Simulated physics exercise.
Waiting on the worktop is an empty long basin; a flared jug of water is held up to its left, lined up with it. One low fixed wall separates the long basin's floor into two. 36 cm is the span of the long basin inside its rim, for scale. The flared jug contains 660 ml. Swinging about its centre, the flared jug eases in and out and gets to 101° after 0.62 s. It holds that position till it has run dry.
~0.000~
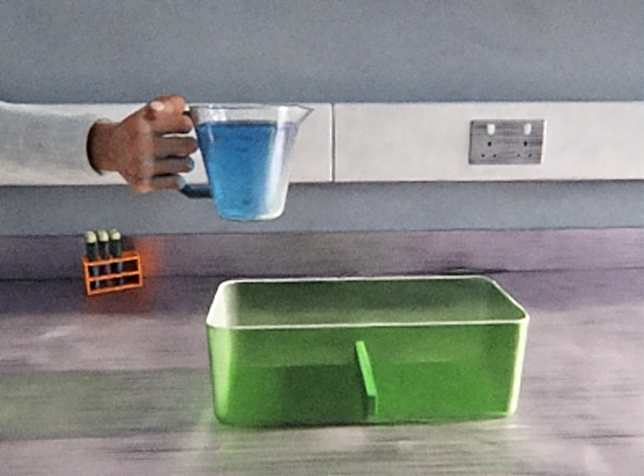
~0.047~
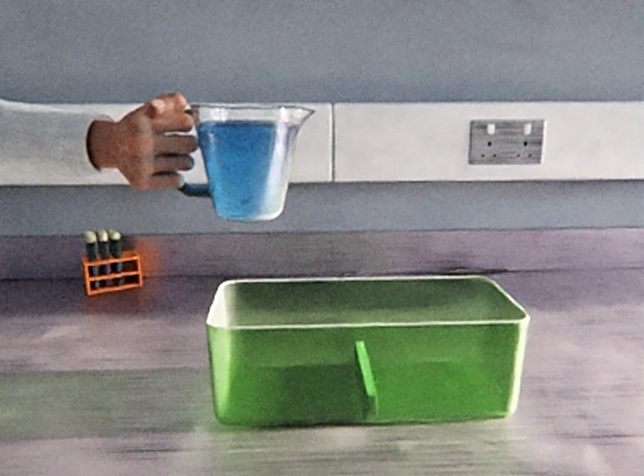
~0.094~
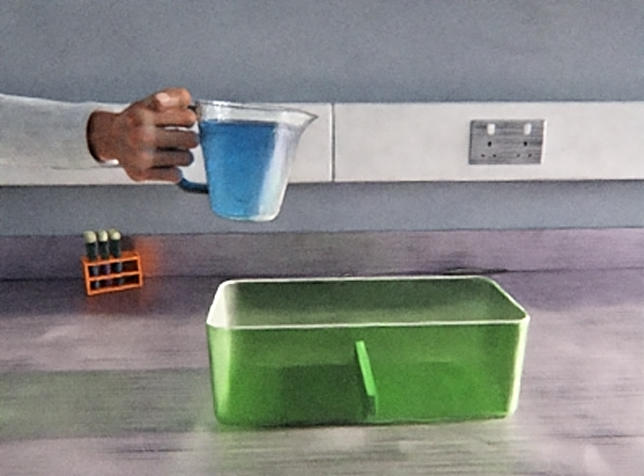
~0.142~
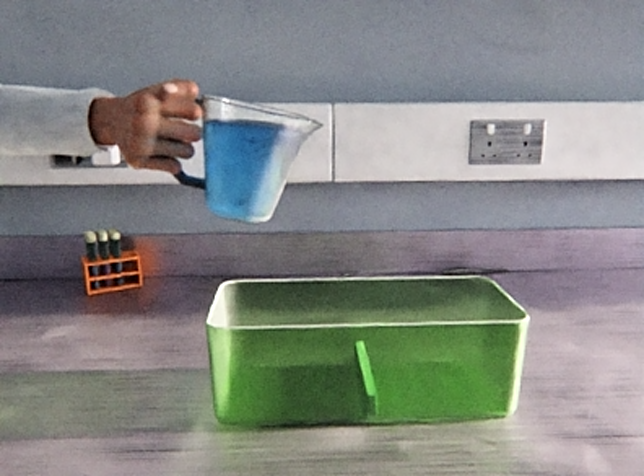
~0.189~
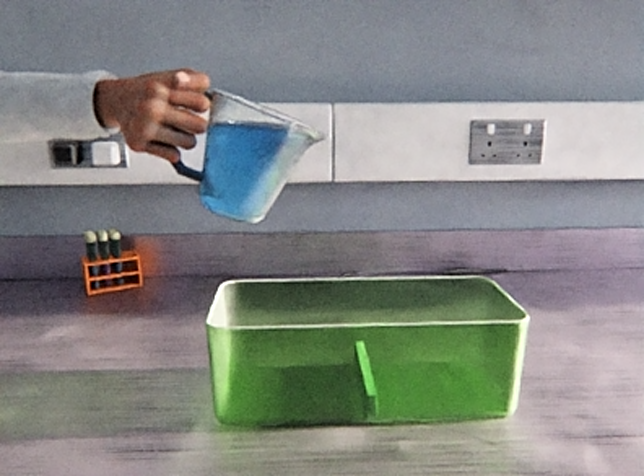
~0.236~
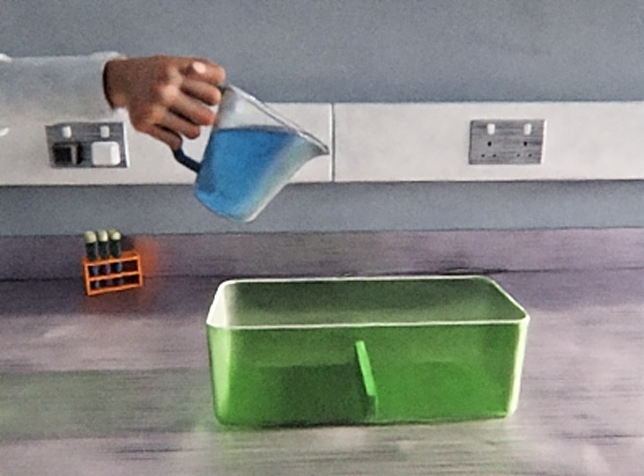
A hand held a clear jug of blue water above an empty green basin on a worktop, keeping it almost upright at first, then steadily tilting it to the right, toward its spout.
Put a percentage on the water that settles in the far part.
Roughly 66 per cent ends up there.
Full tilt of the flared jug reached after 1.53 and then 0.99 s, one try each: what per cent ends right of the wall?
In turn about 75 and 70 per cent.
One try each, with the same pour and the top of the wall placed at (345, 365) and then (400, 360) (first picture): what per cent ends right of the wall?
90 per cent first, 10 per cent second.
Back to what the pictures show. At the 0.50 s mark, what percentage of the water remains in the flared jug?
Fraction remaining: Approx. 48 per cent.
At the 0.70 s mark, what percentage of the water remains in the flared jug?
10 %.
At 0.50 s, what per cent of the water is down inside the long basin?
Roughly 20 per cent.
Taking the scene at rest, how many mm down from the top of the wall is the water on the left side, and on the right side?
The left comes to roughly 22 mm and the right to roughly 12 mm.
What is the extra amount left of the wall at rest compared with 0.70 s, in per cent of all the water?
It comes to some 8 per cent.
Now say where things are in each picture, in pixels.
In the first frame, it leans 0°; its right rim is at (315, 108); the water meets the walls at (198, 123) and (297, 123); the long basin's rim runs from (215, 304) to (508, 298); the wall's top is at (365, 366).
In the second frame, it leans 1°; its right rim is at (316, 110); the water meets the walls at (199, 123) and (298, 124).
In the third frame, it leans 6°; its right rim is at (320, 115); the water meets the walls at (202, 121) and (301, 126).
In the fourth frame, it leans 13°; its right rim is at (324, 124); the water meets the walls at (207, 120) and (305, 129).
In the fifth frame, it leans 21°; its right rim is at (329, 137); the water meets the walls at (213, 124) and (314, 133).
In the sixth frame, it leans 32°; its right rim is at (332, 152); the water meets the walls at (212, 136) and (327, 145).
By 0.50 s the tilt is 92° and 48 per cent is still to pour, 1 is left of the wall and 19 right of it.
By 0.70 s the tilt is 101° and 9 per cent is still to pour, 24 is left of the wall and 50 right of it.
By 0.90 s the tilt is 101° and 0 per cent is still to pour, 29 is left of the wall and 67 right of it.
By 1.12 s the tilt is 101° and 0 per cent is still to pour, 32 is left of the wall and 66 right of it.
At rest 32 per cent lies left of the wall, 66 right of it and 2 outside.
